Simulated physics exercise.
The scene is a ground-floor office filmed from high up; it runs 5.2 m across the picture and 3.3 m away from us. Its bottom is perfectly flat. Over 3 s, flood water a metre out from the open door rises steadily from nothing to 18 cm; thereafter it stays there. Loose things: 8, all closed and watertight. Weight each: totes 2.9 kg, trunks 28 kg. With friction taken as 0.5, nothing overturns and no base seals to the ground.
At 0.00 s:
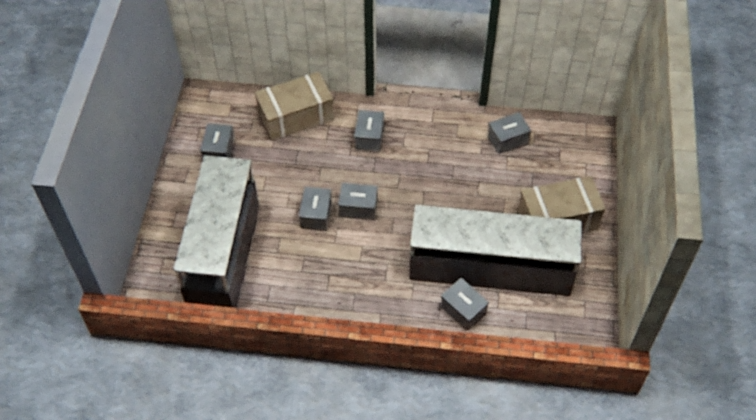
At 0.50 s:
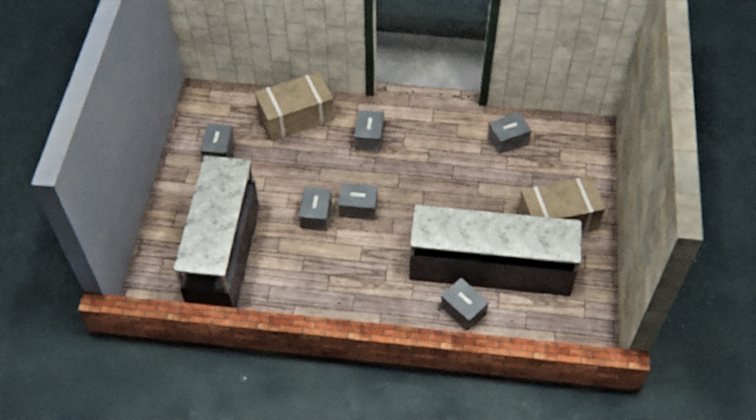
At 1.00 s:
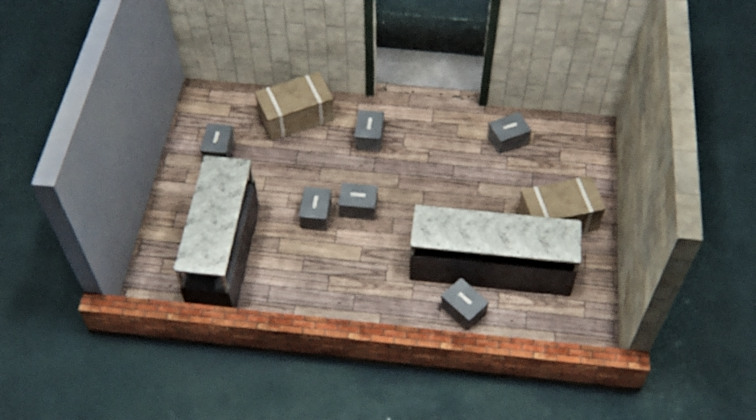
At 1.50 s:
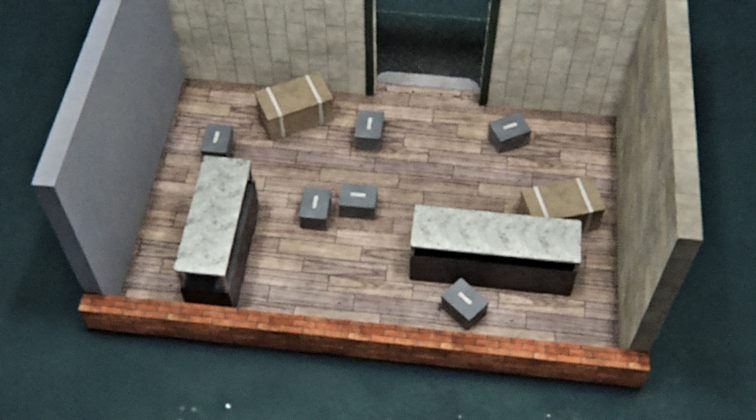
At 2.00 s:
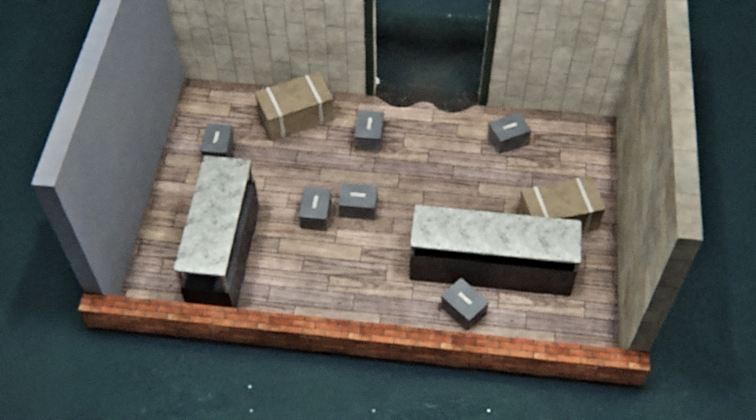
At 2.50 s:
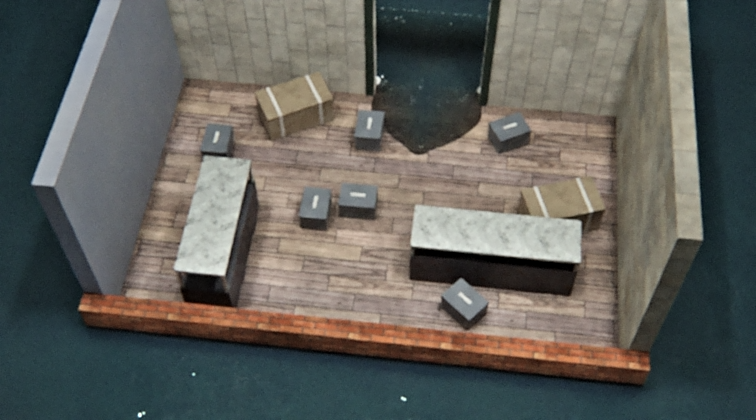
Dark water spreads over the grey ground outside a small open-topped office seen from high up, then creeps through the doorway in the back wall and fans out onto the wooden floor just inside. Two pale-topped counters, dark grey boxes and two tan, white-strapped crates stand around the room behind a low brick edge. None of them shifts, and the camera stays still.
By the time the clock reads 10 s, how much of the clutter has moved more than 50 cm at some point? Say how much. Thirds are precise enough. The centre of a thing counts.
I'd put it at between one and two thirds.
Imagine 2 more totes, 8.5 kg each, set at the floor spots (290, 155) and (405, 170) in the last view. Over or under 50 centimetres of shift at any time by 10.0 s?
Order as asked: Not as far and farther.
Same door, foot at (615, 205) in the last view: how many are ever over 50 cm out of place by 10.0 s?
In that case the number is 7.
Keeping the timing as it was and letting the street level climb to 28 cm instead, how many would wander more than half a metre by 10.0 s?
With that change, 7 of them.
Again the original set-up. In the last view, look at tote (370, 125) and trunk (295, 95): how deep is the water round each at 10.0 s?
Roughly 4 and 2 cm.
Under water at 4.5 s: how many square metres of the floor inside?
That flooded area is roughly 7.0 m2.
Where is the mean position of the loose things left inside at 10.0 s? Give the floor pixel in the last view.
(358, 190).
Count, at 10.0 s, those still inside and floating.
7.
After 3.5 s 0 of 8 are over 50 cm from their spots; 0 afloat.
After 4.5 s 2 of 8 are over 50 cm from their spots; 0 afloat.
After 7.0 s 3 of 8 are over 50 cm from their spots; 2 afloat.
After 10.0 s 5 of 8 are over 50 cm from their spots, and 5 have been at some point; 7 afloat.
